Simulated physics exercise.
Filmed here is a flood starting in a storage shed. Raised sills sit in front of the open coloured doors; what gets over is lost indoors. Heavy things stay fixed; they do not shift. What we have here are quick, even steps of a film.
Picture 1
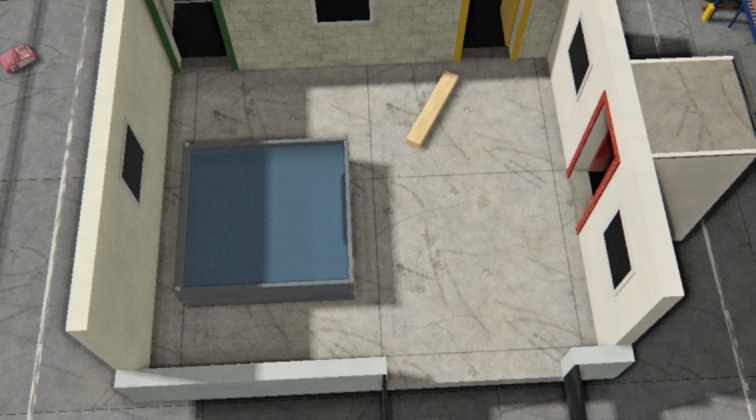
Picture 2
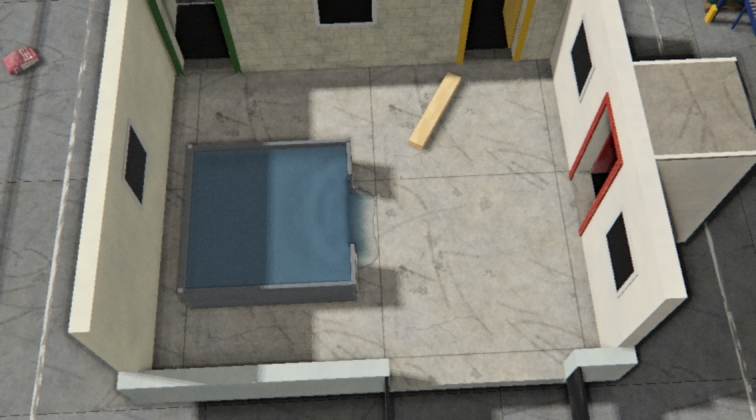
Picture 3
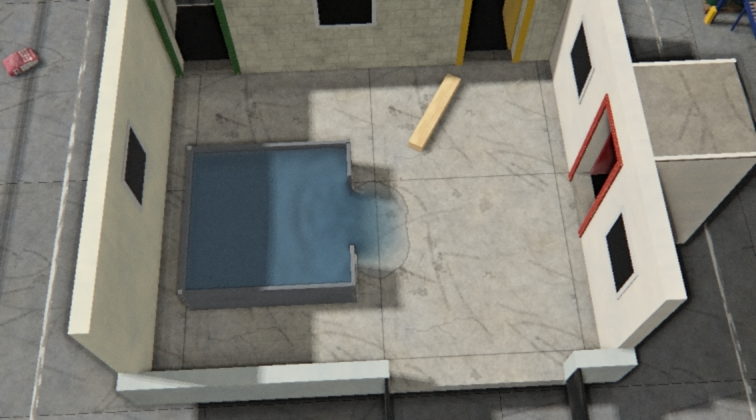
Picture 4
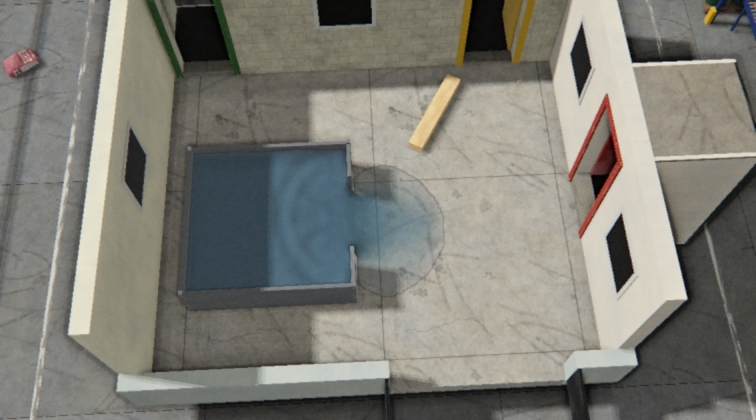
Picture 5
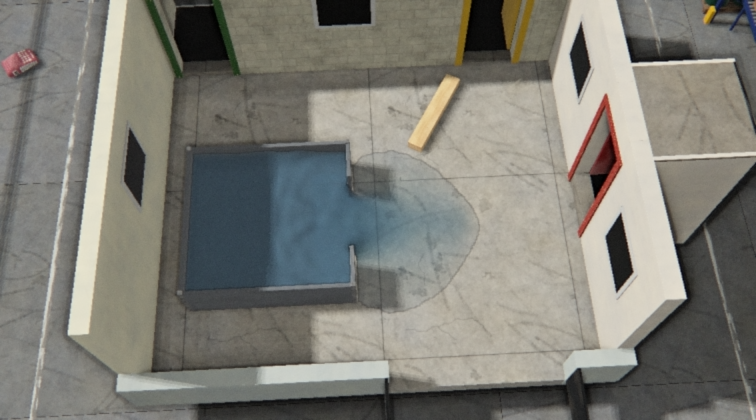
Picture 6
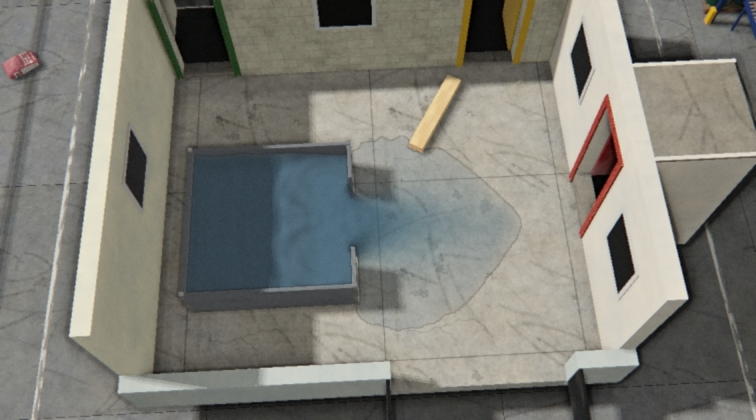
Blue water pouring through a gap in the right side of a square tank, spreading rightward across a grey floor.
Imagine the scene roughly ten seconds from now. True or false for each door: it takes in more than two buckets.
For the red door, false; for the green door, false; for the yellow door, true.
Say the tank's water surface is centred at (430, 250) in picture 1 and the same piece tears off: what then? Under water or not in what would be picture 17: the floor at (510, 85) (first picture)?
Well, it ends up swamped there.
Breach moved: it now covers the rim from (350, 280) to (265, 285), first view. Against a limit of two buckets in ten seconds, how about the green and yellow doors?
Note - green door: Above threshold; yellow door: Above threshold.
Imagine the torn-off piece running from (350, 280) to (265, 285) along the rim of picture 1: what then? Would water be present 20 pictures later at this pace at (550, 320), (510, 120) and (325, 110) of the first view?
Point one reached; point two not reached; point three not reached.
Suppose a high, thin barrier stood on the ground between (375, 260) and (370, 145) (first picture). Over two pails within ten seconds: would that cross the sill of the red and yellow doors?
First the red door, which resists; then the yellow door, which resists.
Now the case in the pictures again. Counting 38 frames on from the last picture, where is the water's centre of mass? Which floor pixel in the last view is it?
Roughly (403, 209).
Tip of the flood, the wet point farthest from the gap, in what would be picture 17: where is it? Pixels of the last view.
By then the tip should be at about (549, 65).
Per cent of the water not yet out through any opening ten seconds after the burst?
About 68 %.
A moment on, water covers 40 % of the floor; the red door wet at the sill, nothing in, the green door not reached, the yellow door not reached.
Next, water covers 50 % of the floor; the red door wet at the sill, nothing in, the green door not reached, the yellow door not reached.
Then, water covers 50 % of the floor; the red door wet at the sill, nothing in, the green door not reached, the yellow door over two buckets in.
Later, water covers 80 % of the floor; the red door wet at the sill, nothing in, the green door wet at the sill, nothing in, the yellow door far over two buckets in.
In the end, water covers 90 % of the floor; the red door wet at the sill, nothing in, the green door wet at the sill, nothing in, the yellow door far over two buckets in.
